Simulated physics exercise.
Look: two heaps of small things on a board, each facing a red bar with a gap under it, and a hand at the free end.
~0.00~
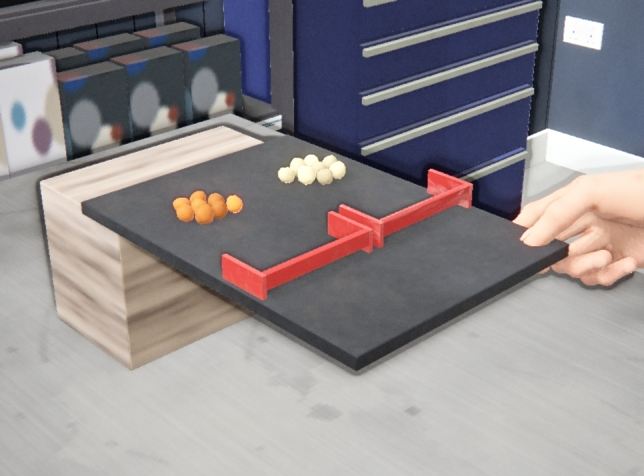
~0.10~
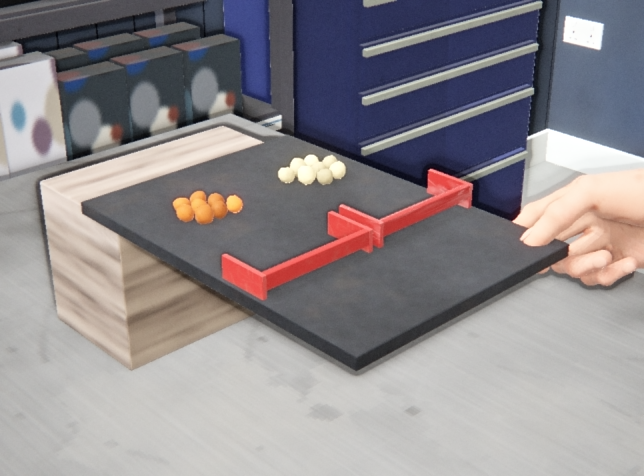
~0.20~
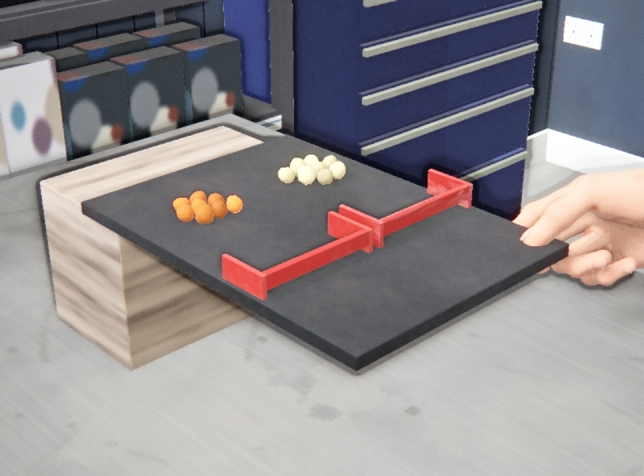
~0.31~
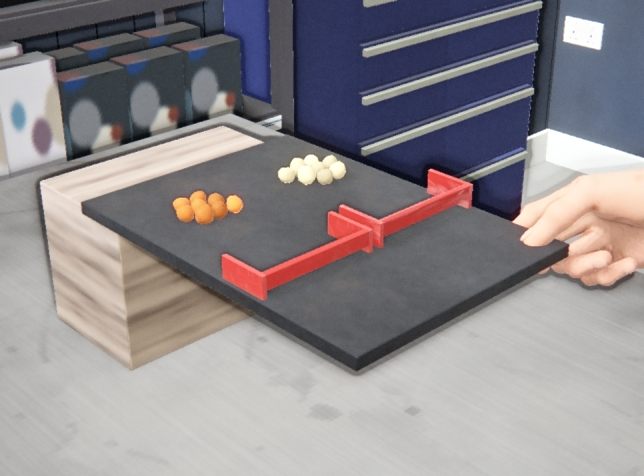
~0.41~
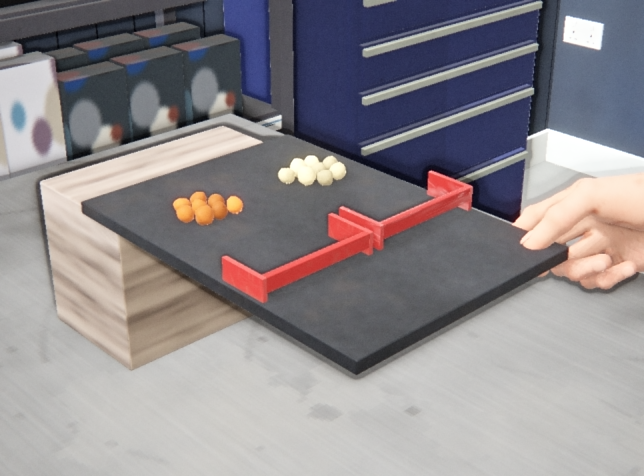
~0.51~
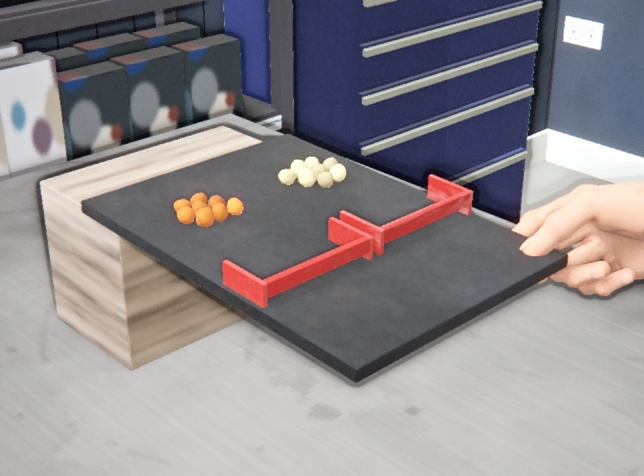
On a workshop bench, a hand barely lowers a dark board holding orange and cream pieces.
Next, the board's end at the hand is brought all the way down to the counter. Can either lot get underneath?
The near lot is held back; the far lot is held back.
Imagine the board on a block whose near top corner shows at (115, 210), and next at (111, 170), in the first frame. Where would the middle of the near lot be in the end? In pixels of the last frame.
Try one: Near (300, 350). Try two: Near (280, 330).
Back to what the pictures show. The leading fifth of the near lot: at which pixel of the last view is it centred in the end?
I'd put it somewhere near (305, 356) in the final picture.
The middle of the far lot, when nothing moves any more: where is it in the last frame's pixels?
Resting centre, last frame: Approx. (402, 306) px.
After 0.90 s, board sloping at 10°; near lot where it was; far lot where it was.
After 1.40 s, board sloping at 21°; near lot has reached its gate; far lot has reached its gate.
After 1.94 s, board resting at 30°; near lot has reached its gate; far lot has reached its gate.
At rest (2.5 s), board resting at 30°; near lot gathered behind its gate; far lot gathered behind its gate.
